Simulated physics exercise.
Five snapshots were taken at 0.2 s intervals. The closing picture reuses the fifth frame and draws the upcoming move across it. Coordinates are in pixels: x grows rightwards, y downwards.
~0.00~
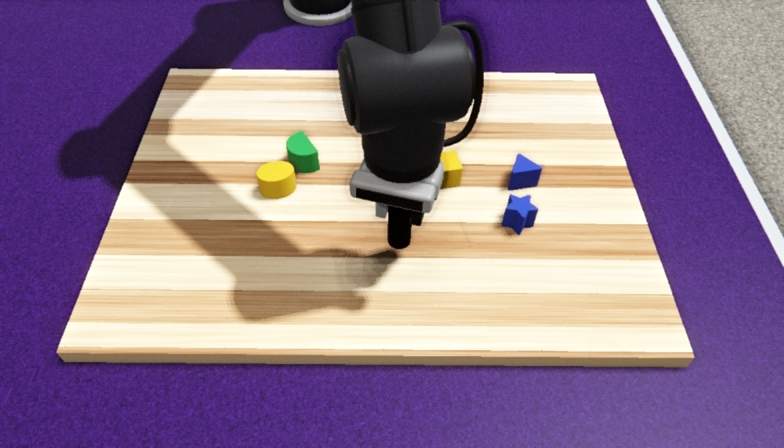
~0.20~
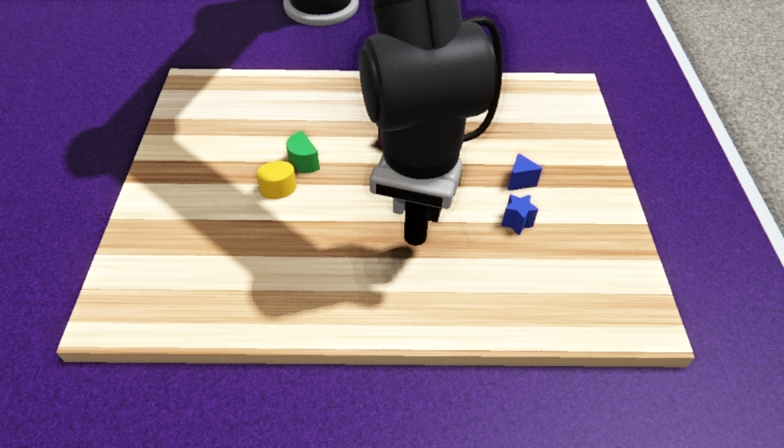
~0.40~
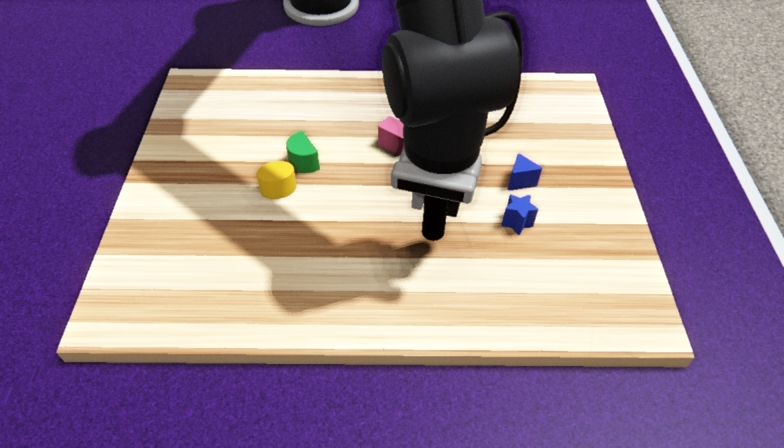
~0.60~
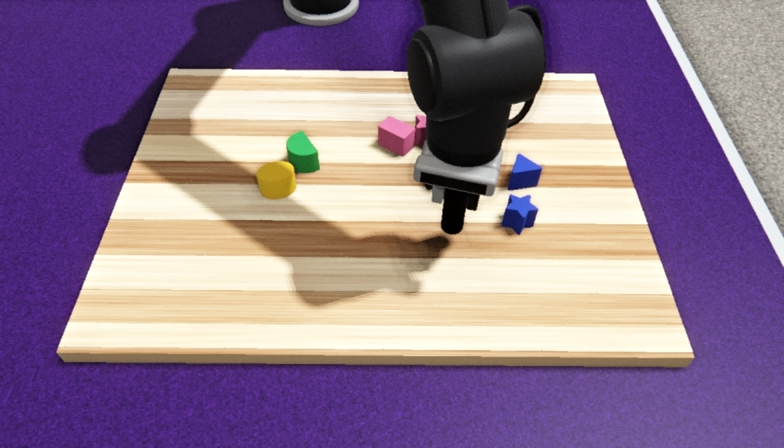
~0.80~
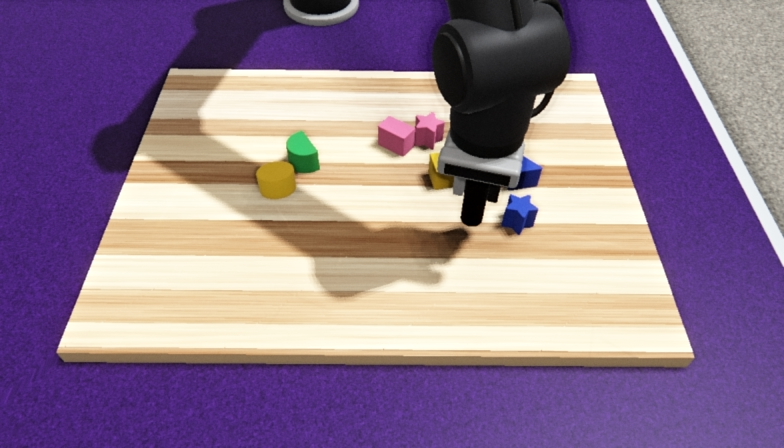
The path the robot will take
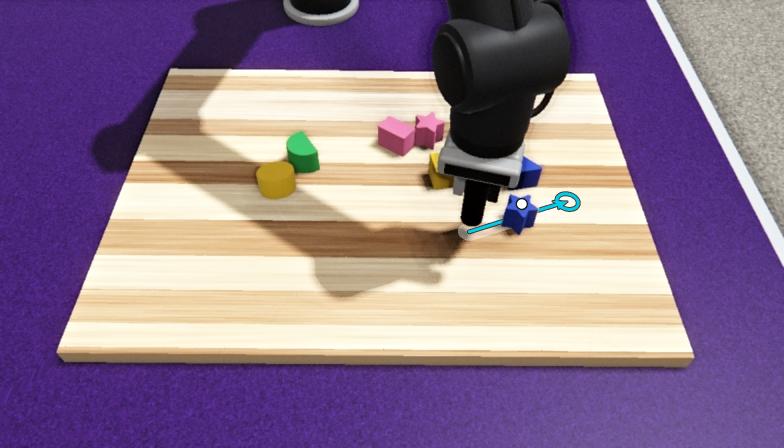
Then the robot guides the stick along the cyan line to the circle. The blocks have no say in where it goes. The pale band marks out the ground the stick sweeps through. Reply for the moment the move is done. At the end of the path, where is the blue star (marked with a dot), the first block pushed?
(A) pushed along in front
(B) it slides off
Option B.
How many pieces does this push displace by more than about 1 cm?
A single block is moved.
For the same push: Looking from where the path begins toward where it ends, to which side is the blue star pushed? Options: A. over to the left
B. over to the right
The correct letter is B.
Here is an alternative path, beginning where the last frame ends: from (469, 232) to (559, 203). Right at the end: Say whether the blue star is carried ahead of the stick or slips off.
Answer: Slipped away.
Path on the board, from (469, 232) directly to (568, 202); the dot is on the blue star.
The first path, step by step. One third of the way, stick (506, 208); blue star (530, 204), turned 15° anticlockwise.
Two thirds of the way, stick (540, 198); blue star (561, 204), turned 20° clockwise.
At the end, stick (572, 188); blue star (572, 203), turned 65° clockwise; blue triangular piece in place.
